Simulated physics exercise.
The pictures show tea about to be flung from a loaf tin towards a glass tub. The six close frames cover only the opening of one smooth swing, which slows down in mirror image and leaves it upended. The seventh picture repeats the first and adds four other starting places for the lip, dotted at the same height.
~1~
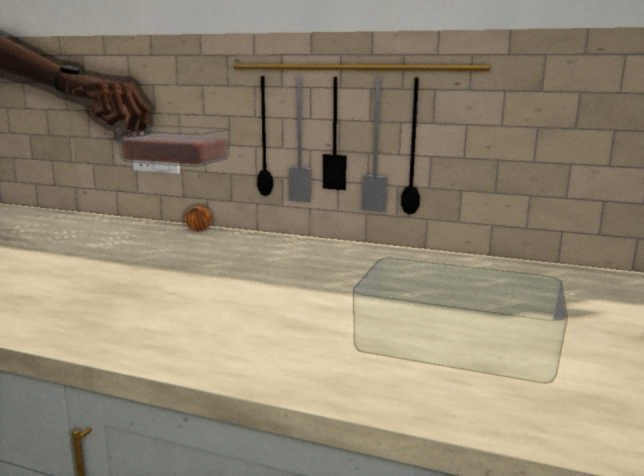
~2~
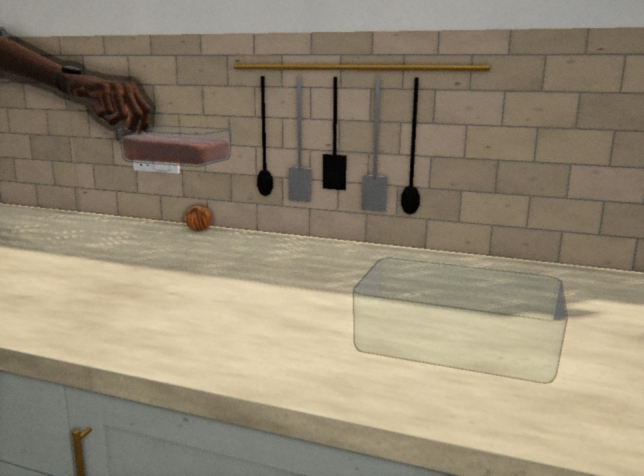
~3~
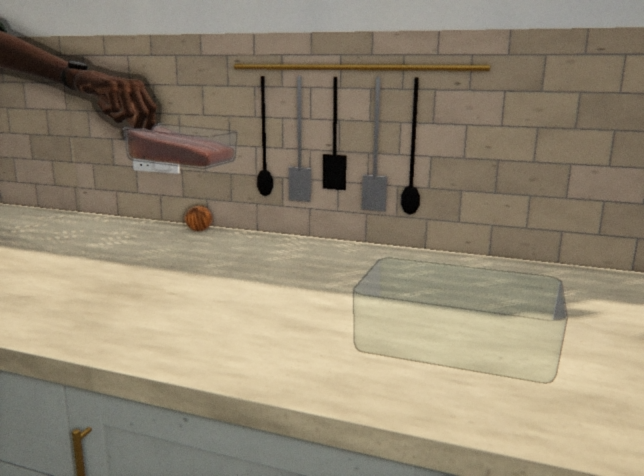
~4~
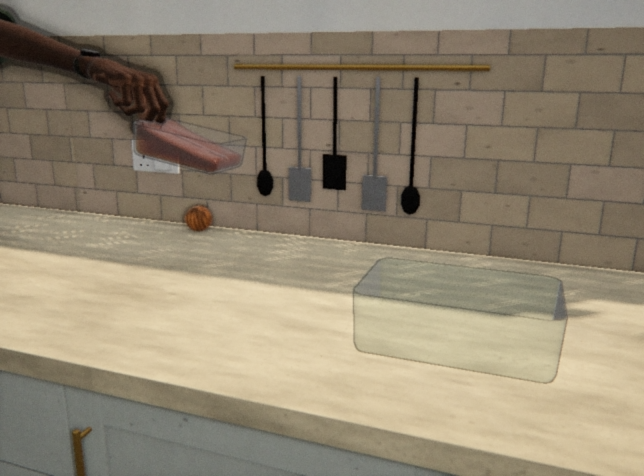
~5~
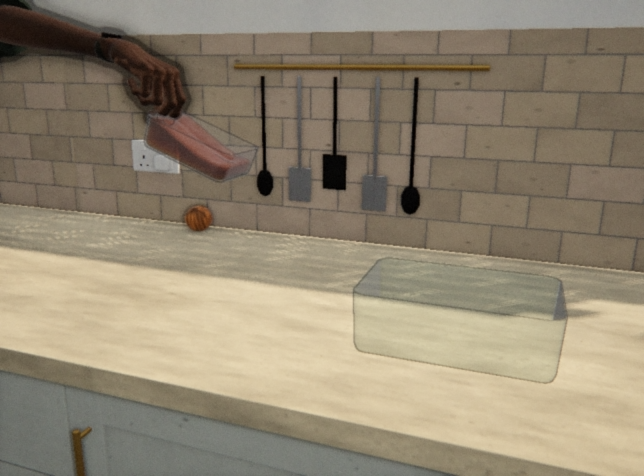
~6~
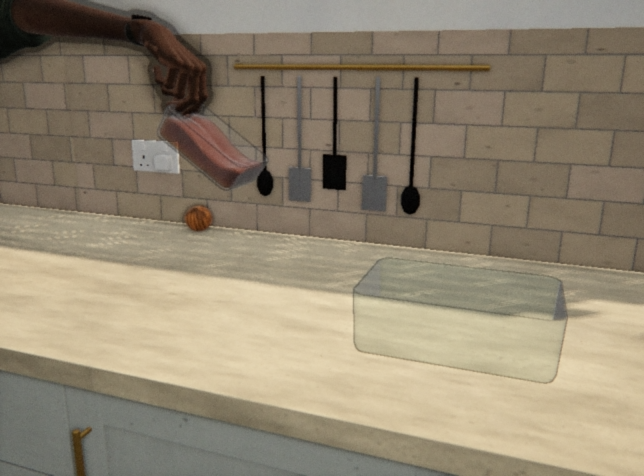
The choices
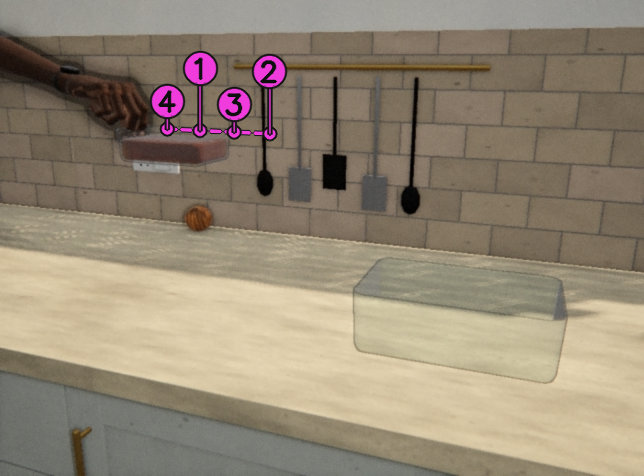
The video shows a hand holding a loaf tin of reddish tea above a kitchen counter with a glass tub on the right. The hand moves slightly right, tilting the tin progressively down to the right while the tub stays still.
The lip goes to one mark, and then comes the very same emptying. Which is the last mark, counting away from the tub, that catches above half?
Place 3.
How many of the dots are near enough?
Two of them.
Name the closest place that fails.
Place 1.
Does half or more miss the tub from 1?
Yes, it does.
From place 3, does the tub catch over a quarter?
Yes, clearly.
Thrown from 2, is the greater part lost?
No, not at all.
On the marked copy, 1 at (200, 130); 2 at (269, 133); 3 at (234, 132); 4 at (167, 129).
Choosing 1, about 9 % lands in the tub, 80 % falls short and 11 % goes beside or beyond.
Choosing 2, about 80 % lands in the tub, 10 % falls short and 10 % goes beside or beyond.
Choosing 3, about 75 % lands in the tub, 19 % falls short and 6 % goes beside or beyond.
Choosing 4, about 0 % lands in the tub, 98 % falls short.
